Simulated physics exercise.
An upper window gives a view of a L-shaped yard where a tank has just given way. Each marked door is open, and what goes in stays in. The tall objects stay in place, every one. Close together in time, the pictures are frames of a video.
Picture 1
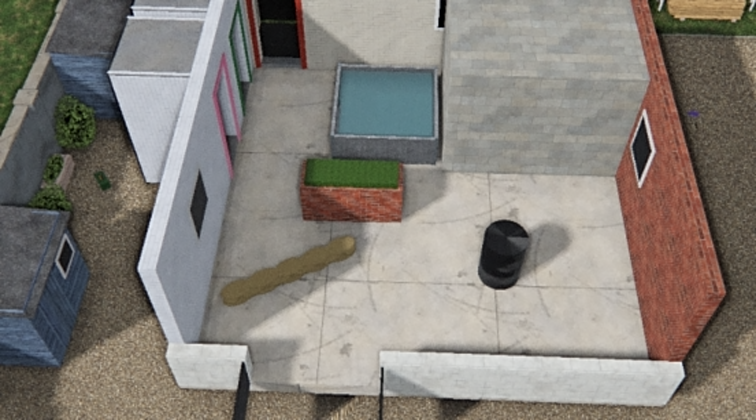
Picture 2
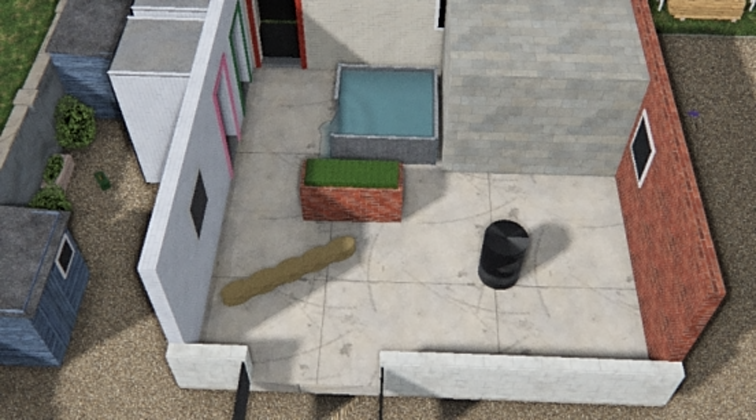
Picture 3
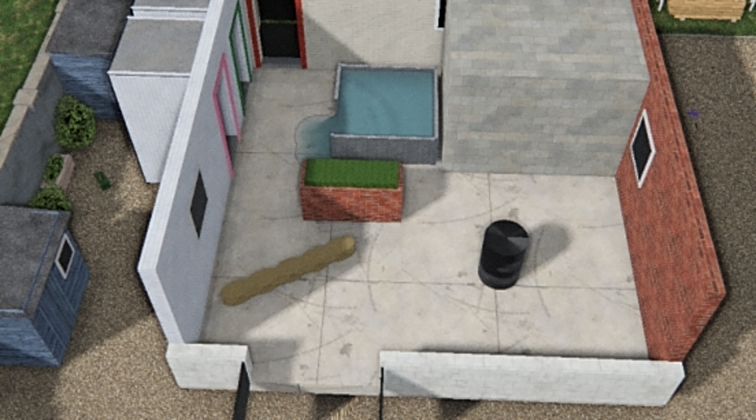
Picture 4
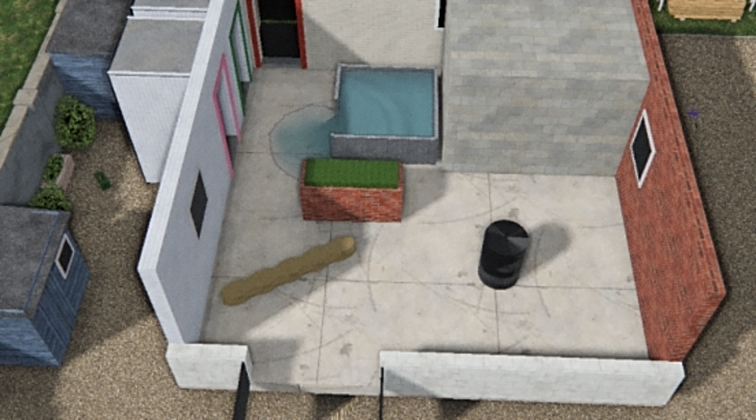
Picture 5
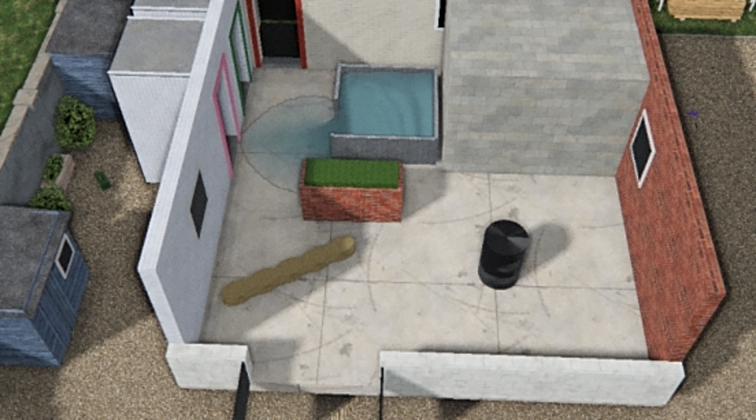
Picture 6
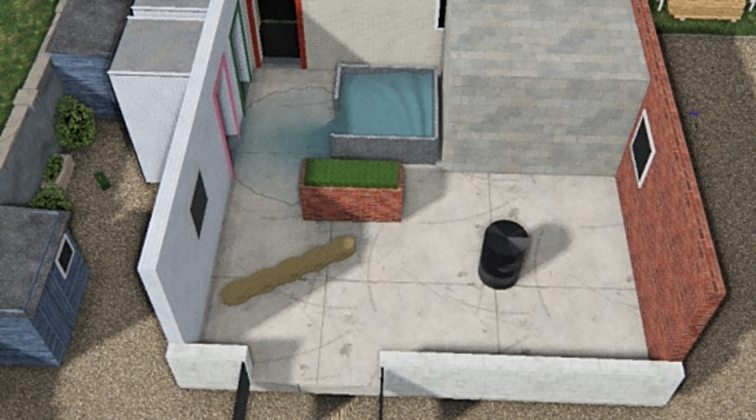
A walled yard with a square water tank, its left side giving way and water spreading left across the paving behind a planter.
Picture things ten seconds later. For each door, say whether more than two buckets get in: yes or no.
Pink door: Yes; red door: Yes; green door: Yes.
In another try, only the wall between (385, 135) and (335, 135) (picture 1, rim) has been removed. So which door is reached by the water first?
My pick: The pink one.
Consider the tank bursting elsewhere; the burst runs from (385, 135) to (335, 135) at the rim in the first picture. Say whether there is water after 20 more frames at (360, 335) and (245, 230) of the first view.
Point one not reached; point two reached.
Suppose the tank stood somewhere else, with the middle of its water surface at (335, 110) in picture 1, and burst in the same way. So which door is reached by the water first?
The pink one is the first one.
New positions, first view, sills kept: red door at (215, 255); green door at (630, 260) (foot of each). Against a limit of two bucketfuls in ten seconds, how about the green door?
Looking at it, the green one doesn't reach that level.
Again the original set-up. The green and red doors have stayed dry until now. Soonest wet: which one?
I'd go with the door marked green.
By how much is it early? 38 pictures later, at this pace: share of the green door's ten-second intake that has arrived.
Share by then: 85 in a hundred.
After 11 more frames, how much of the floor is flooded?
About 20 per cent.
A moment on, water covers 15 % of the floor; the pink door over two buckets in, the red door wet at the sill, nothing in, the green door under two buckets in.
Next, water covers 20 % of the floor; the pink door far over two buckets in, the red door under two buckets in, the green door over two buckets in.
Then, water covers 35 % of the floor; the pink door far over two buckets in, the red door over two buckets in, the green door far over two buckets in.
Later, water covers 55 % of the floor; the pink door far over two buckets in, the red door far over two buckets in, the green door far over two buckets in.
In the end, water covers 80 % of the floor; the pink door far over two buckets in, the red door far over two buckets in, the green door far over two buckets in.
